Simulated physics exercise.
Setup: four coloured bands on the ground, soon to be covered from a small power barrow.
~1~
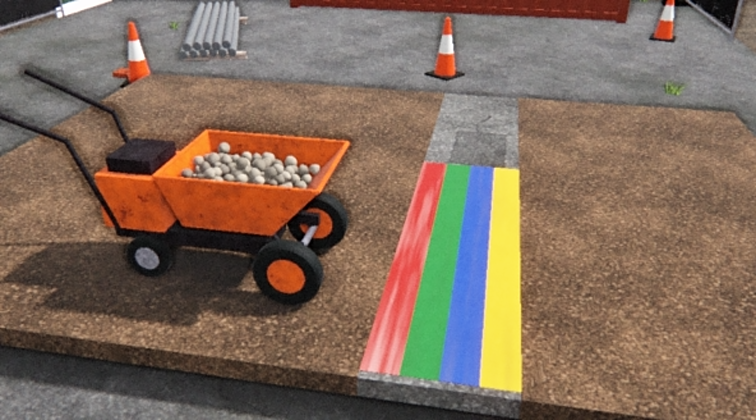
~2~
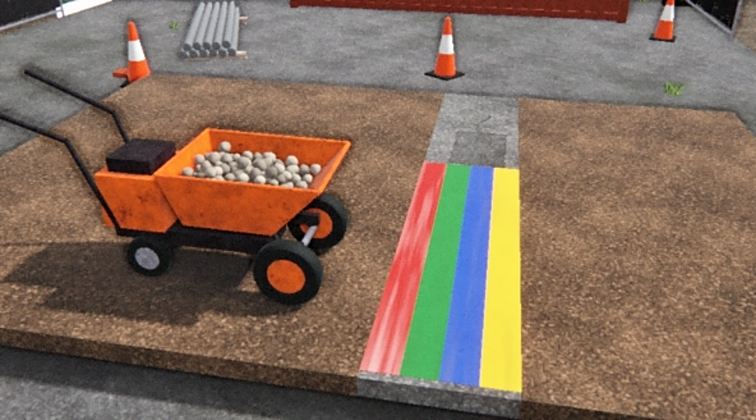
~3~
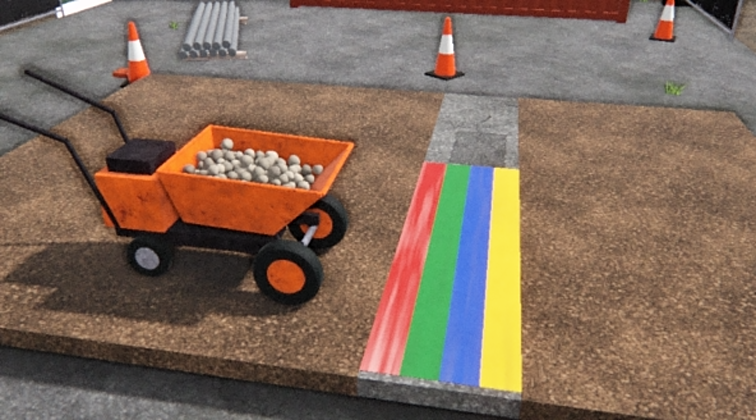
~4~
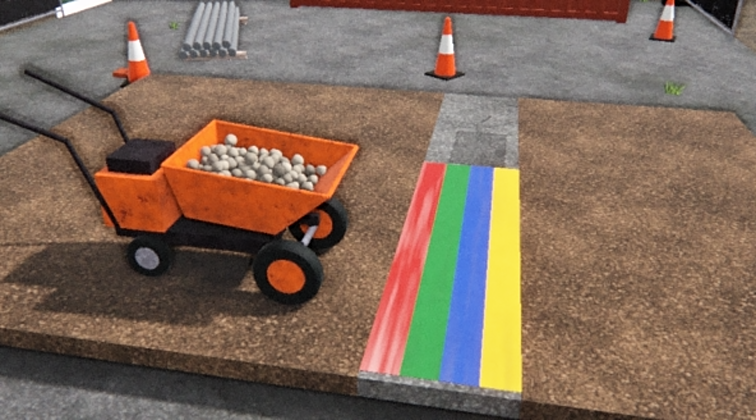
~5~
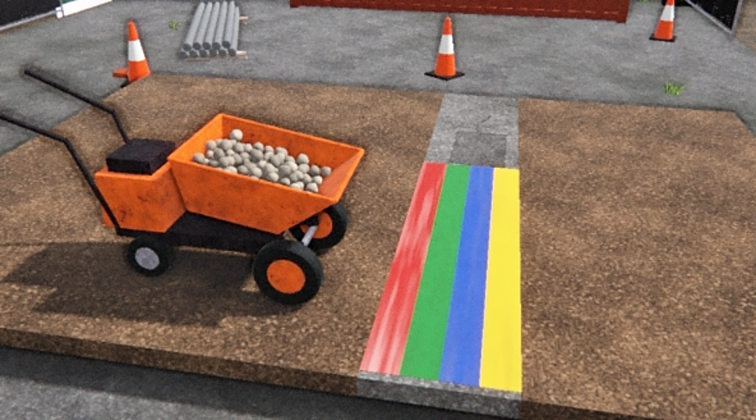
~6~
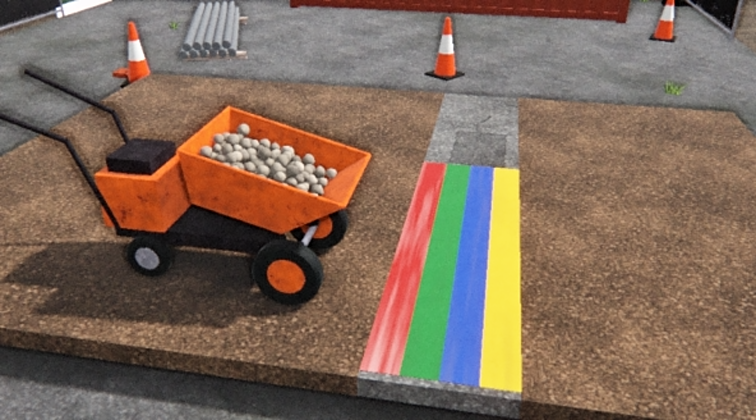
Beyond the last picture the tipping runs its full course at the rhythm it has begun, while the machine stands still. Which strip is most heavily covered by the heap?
The green strip.
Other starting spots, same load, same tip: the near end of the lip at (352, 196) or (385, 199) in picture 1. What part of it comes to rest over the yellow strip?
In order, close to 20 and 30 in a hundred.
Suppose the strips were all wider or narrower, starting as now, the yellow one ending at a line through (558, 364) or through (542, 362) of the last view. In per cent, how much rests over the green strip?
In turn 40 and 30 in a hundred.
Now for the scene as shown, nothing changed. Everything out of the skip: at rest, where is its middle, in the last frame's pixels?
(448, 286).
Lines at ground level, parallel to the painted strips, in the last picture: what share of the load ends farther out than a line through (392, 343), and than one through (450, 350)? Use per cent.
First roughly 80 percent, then 40 percent.
Soon, skip tipped steeply; all in the skip.
A while on, skip tipped right over; about two thirds in the skip; a small part over the red strip; about a quarter over the green strip; a stray few over the blue strip; a stray few falling.
Towards the end, skip tipped right over; a small part in the skip; a small part over the red strip; about a third over the green strip; about a quarter over the blue strip; a small part over the yellow strip; a small part off the paint.
Finally, skip tipped right over; a small part in the skip; about a quarter over the red strip; about a third over the green strip; about a quarter over the blue strip; a small part over the yellow strip; a small part off the paint.
